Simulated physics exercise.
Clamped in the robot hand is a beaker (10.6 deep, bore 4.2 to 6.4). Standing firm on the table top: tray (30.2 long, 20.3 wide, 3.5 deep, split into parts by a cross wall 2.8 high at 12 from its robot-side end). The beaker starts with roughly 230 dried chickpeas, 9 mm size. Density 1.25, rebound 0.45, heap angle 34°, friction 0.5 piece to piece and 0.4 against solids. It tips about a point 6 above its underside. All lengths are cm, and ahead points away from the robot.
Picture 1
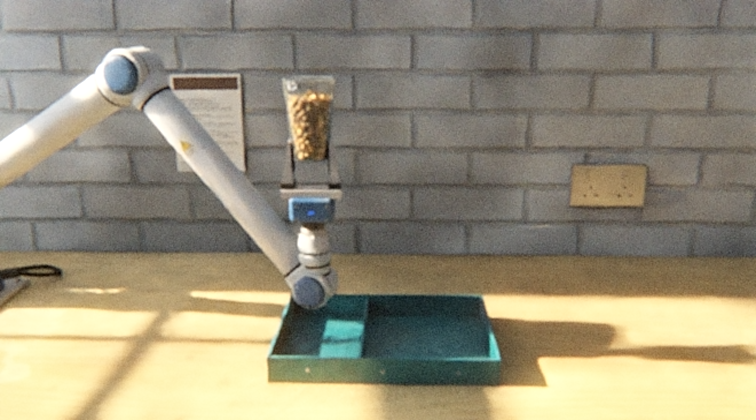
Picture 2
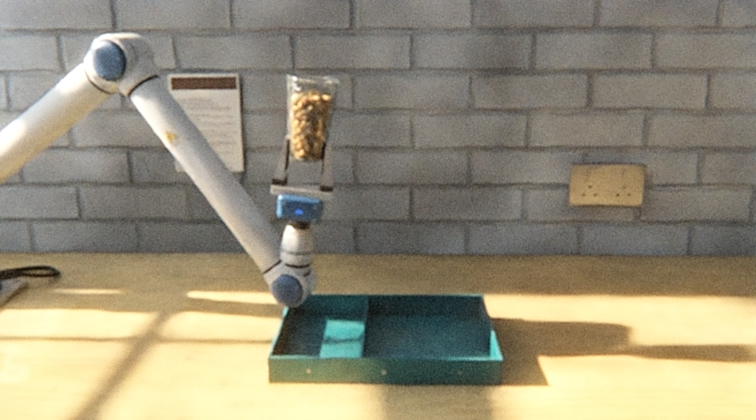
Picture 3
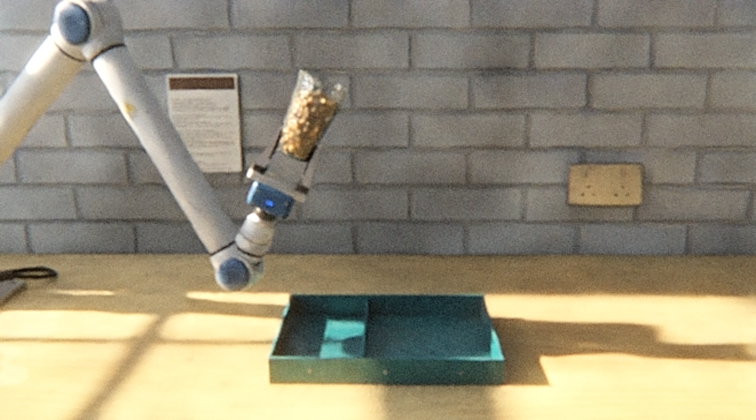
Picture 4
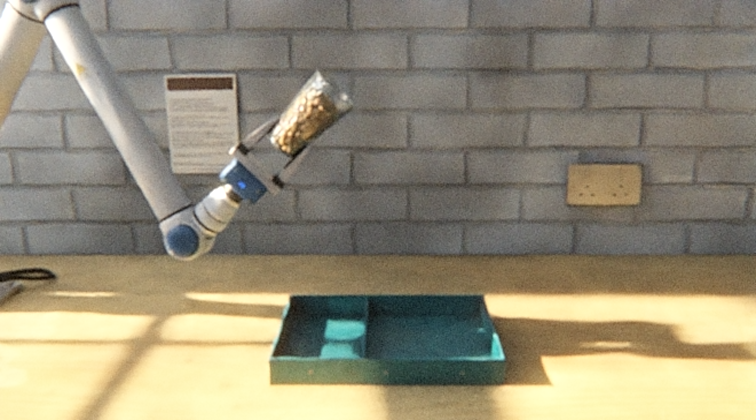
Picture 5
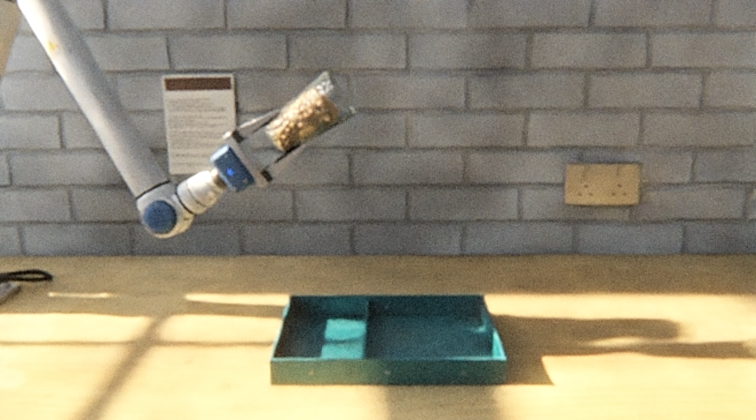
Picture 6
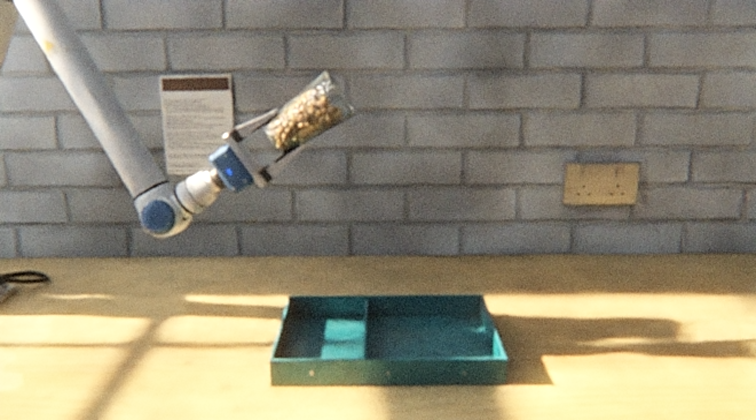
Above a teal divided tray, a robot arm tilts a beaker of chickpeas rightward, then pauses.
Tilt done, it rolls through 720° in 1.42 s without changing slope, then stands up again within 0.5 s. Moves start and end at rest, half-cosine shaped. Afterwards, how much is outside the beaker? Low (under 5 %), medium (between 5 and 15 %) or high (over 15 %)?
Outside the beaker the share is low, under 5 %.
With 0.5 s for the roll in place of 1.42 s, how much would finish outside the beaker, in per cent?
It would be near 0 per cent.
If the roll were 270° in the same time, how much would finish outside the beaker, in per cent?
Then about 0 per cent.
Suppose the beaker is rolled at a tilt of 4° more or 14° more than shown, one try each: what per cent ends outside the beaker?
About 0 and 15 per cent.
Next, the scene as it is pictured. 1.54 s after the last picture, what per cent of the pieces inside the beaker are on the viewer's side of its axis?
Some 50 per cent.
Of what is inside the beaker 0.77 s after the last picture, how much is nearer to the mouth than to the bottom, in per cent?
Some 50 per cent.
Then, 0.77 s later, tipped 56°, highest piece 38 above the table; 234 in the beaker.
Then, 1.54 s later, tipped 49°, highest piece 37 above the table; 234 in the beaker.
Then, 2.12 s later, upright, highest piece 38 above the table; 234 in the beaker.
Then, 2.82 s later, upright, highest piece 38 above the table; 234 in the beaker.
At rest, 234 in the beaker. That is 0 % outside the beaker.
